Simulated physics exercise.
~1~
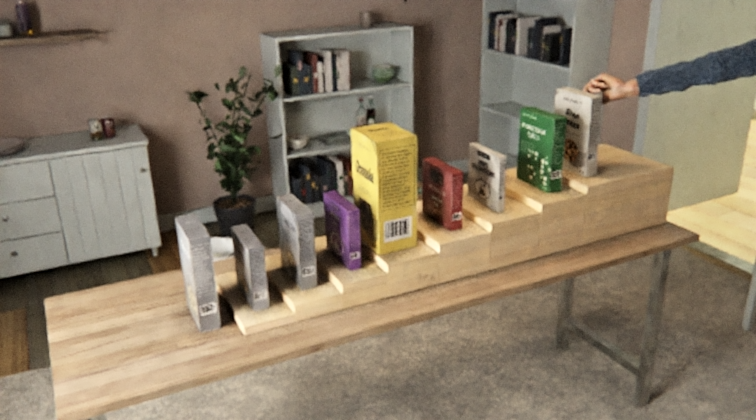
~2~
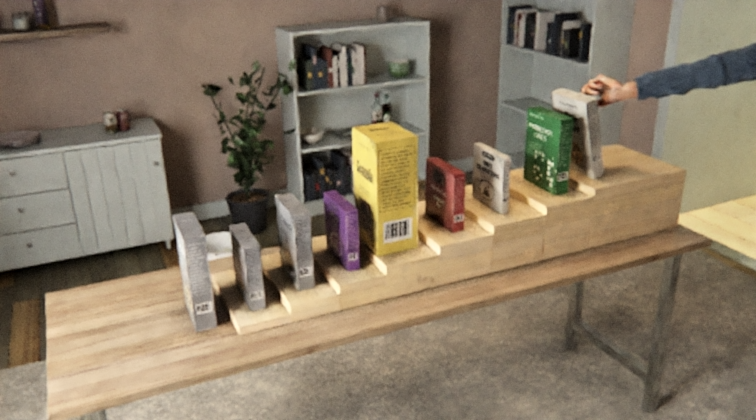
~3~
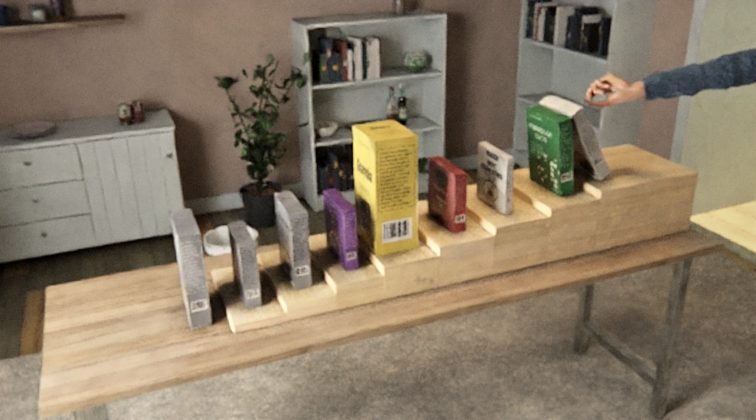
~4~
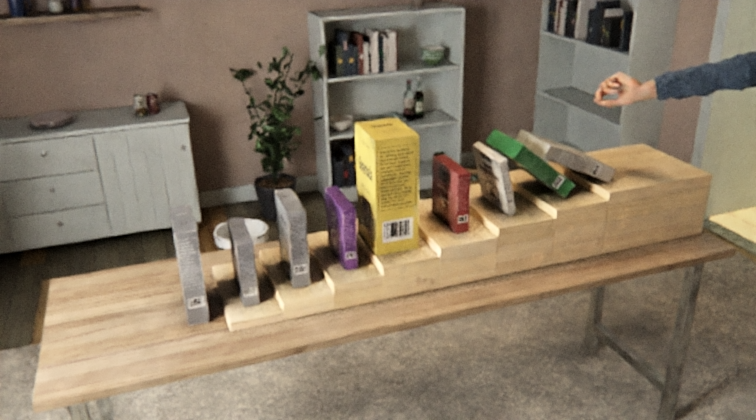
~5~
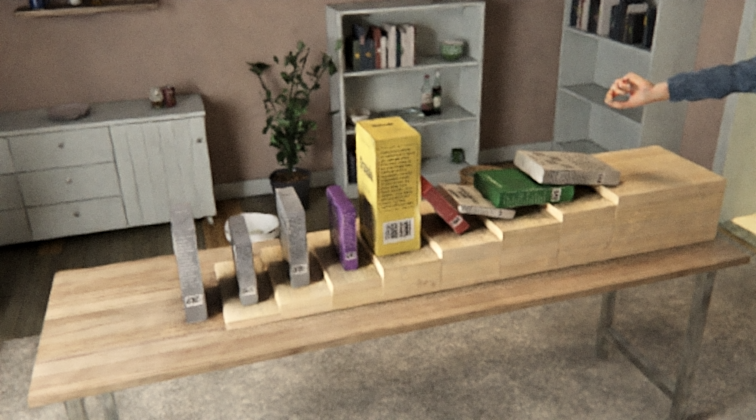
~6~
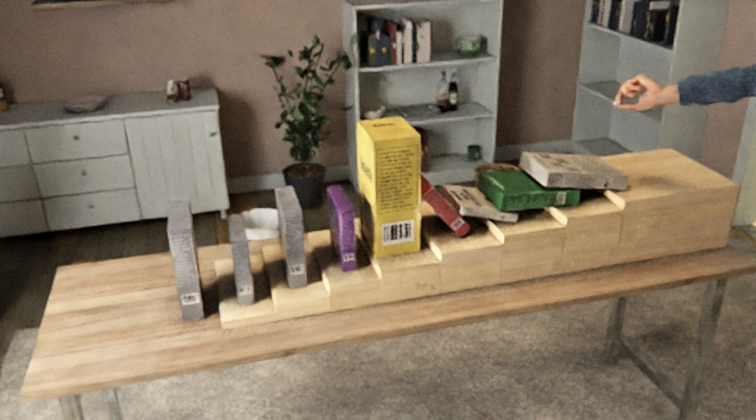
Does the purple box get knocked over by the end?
No, the purple box is still upright at the end. The toppling stops at the red box, and the tall yellow box between them stays standing.
